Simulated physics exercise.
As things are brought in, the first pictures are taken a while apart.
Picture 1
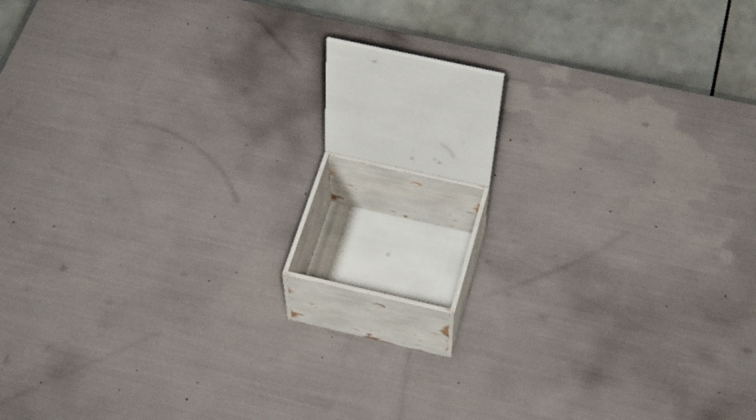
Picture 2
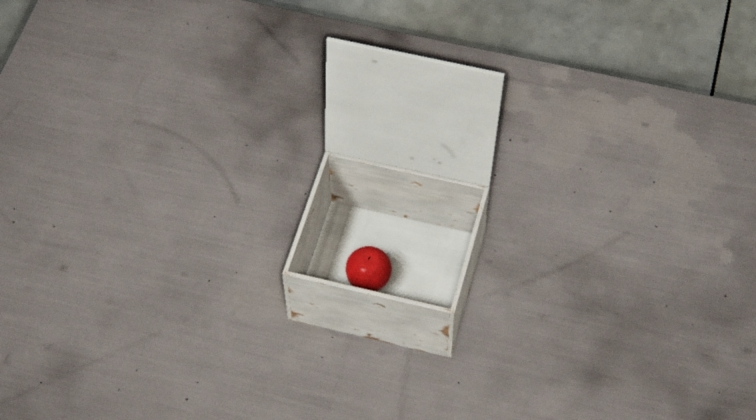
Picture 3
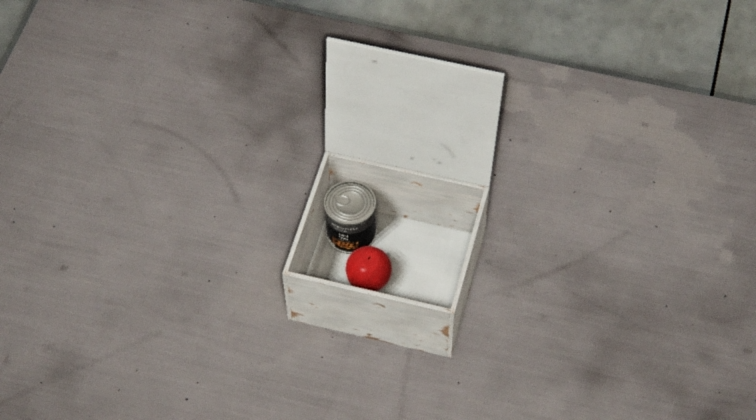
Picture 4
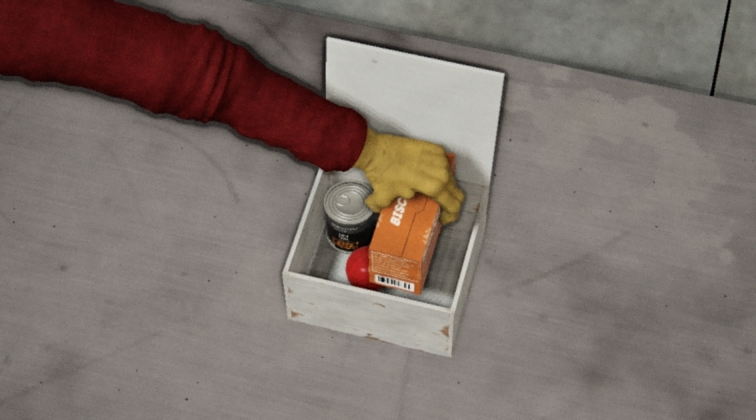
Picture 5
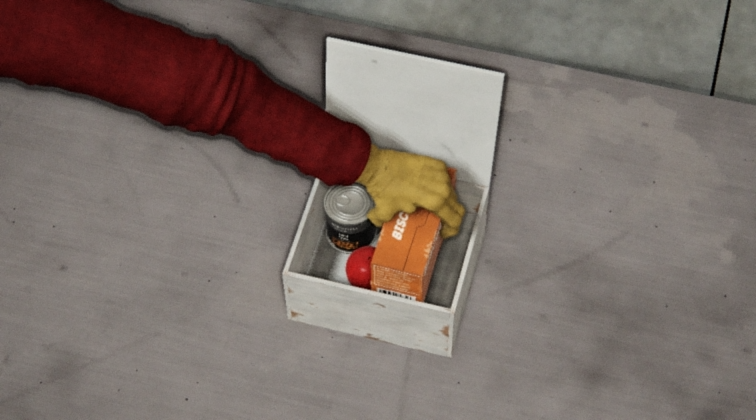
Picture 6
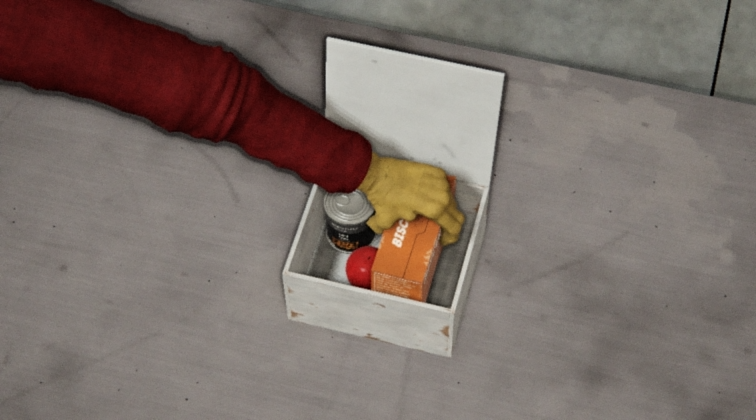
An open white wooden box with its lid standing upright sits on a worn grey-brown tabletop, seen from above at an angle by a still camera. Inside it a red ball appears near the front, then a black tin with a silver top behind it at the left. A yellow-gloved hand on a red-sleeved arm reaches in from the left, lowering an orange carton slightly on the right.
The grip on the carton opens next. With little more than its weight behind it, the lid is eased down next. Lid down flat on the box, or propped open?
Down flat.
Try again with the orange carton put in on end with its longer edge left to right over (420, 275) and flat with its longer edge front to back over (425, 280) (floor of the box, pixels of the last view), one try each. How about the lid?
The first attempt leaves the lid partly open, while the second leaves it fully closed.
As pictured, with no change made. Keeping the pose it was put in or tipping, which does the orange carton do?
Result: It remains as it was set.
Then, 1.00 s past the last view, lid starting down; orange carton displaced a little near (422, 269); red apple displaced a little.
Then, 1.80 s past the last view, lid 44° above the rim; orange carton displaced a little near (422, 269); red apple displaced a little.
Finally, lid shut; moved from the start, orange carton; the other 2 still in place. Final places as the last picture's camera would see them, orange carton near (422, 269).
